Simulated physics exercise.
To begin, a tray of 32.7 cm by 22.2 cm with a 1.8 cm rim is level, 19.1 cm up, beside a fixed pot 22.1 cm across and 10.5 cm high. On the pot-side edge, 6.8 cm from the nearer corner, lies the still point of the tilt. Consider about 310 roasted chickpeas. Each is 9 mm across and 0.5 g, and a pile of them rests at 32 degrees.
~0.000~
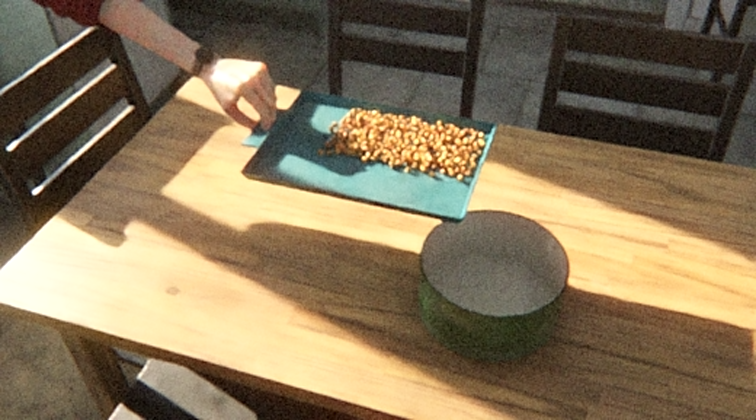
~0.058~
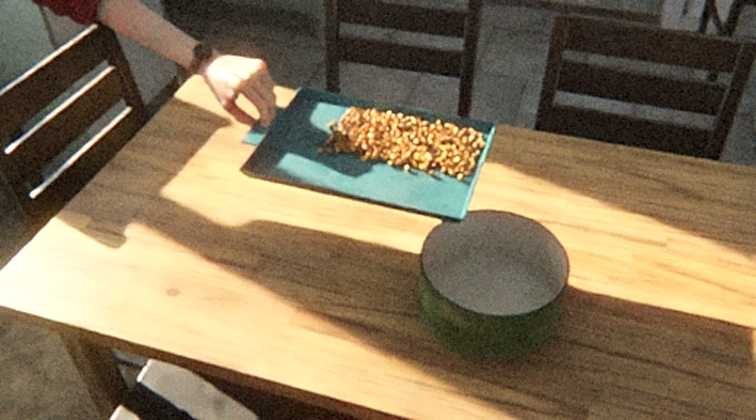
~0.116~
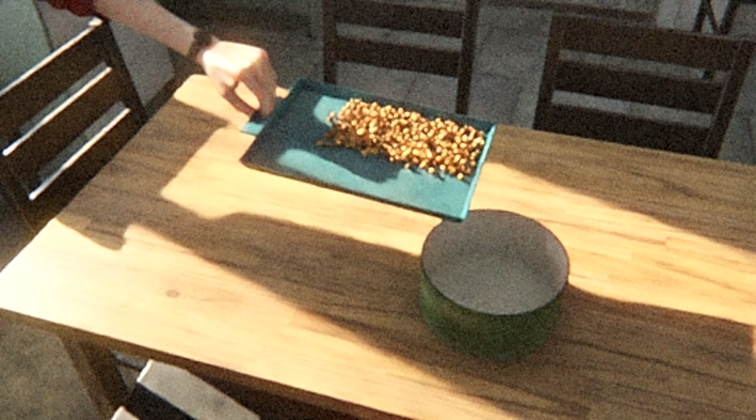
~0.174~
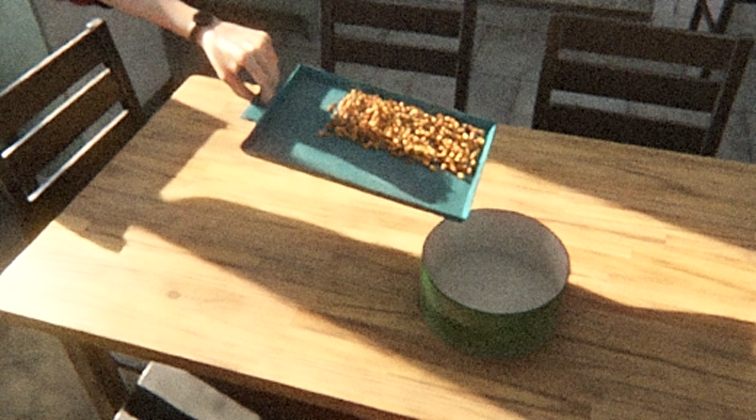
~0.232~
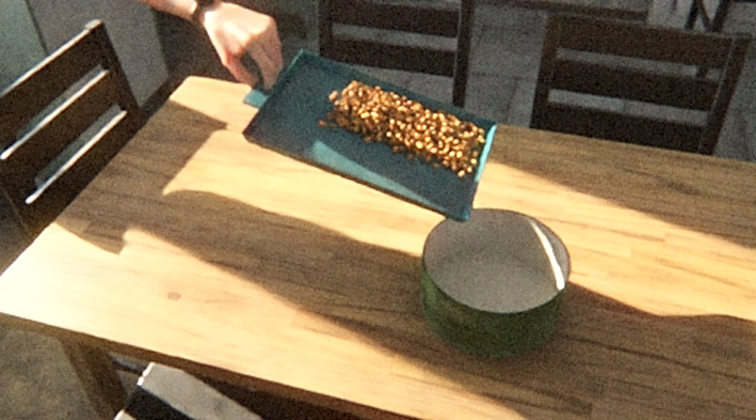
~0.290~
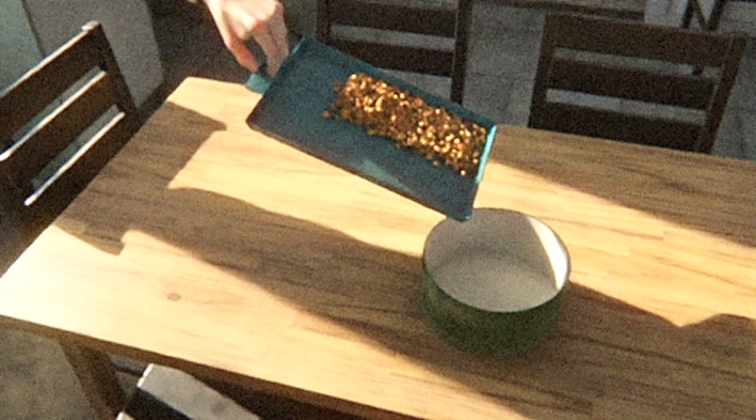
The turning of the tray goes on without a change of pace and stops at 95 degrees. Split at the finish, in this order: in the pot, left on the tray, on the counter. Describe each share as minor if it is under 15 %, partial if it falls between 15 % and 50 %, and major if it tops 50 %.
Outcome: Pot: A majority share; tray: A meagre amount; counter: A reasonable amount.
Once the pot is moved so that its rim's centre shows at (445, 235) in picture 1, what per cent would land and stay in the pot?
Estimate: ~ 60 %.
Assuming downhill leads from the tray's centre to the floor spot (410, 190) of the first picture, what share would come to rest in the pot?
Some 100 per cent.
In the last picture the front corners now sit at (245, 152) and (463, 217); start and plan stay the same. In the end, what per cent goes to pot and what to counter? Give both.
Split: Pot = 100, counter = 0.
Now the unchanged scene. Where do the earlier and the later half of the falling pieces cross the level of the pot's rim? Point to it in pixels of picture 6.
I'd mark about (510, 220) for the first half, then (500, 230) for the second.
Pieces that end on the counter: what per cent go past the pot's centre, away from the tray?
It comes to near 80 percent.
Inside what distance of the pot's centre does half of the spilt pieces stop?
About 18 cm from the centre.
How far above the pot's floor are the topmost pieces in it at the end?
I'd say near 2.0 centimetres.
Then, at 0.73 s, tilt 55 degrees; the tray holds 100 %, the pot 0 %.
After 1.03 s, tilt 80 degrees; the tray holds 55 %, the pot 20 %.
After 1.42 s, tilt 95 degrees; the tray holds 0 %, the pot 65 %.
In the end, at 2.1 s, pot 65 %, tray 0 %, counter 35 %.
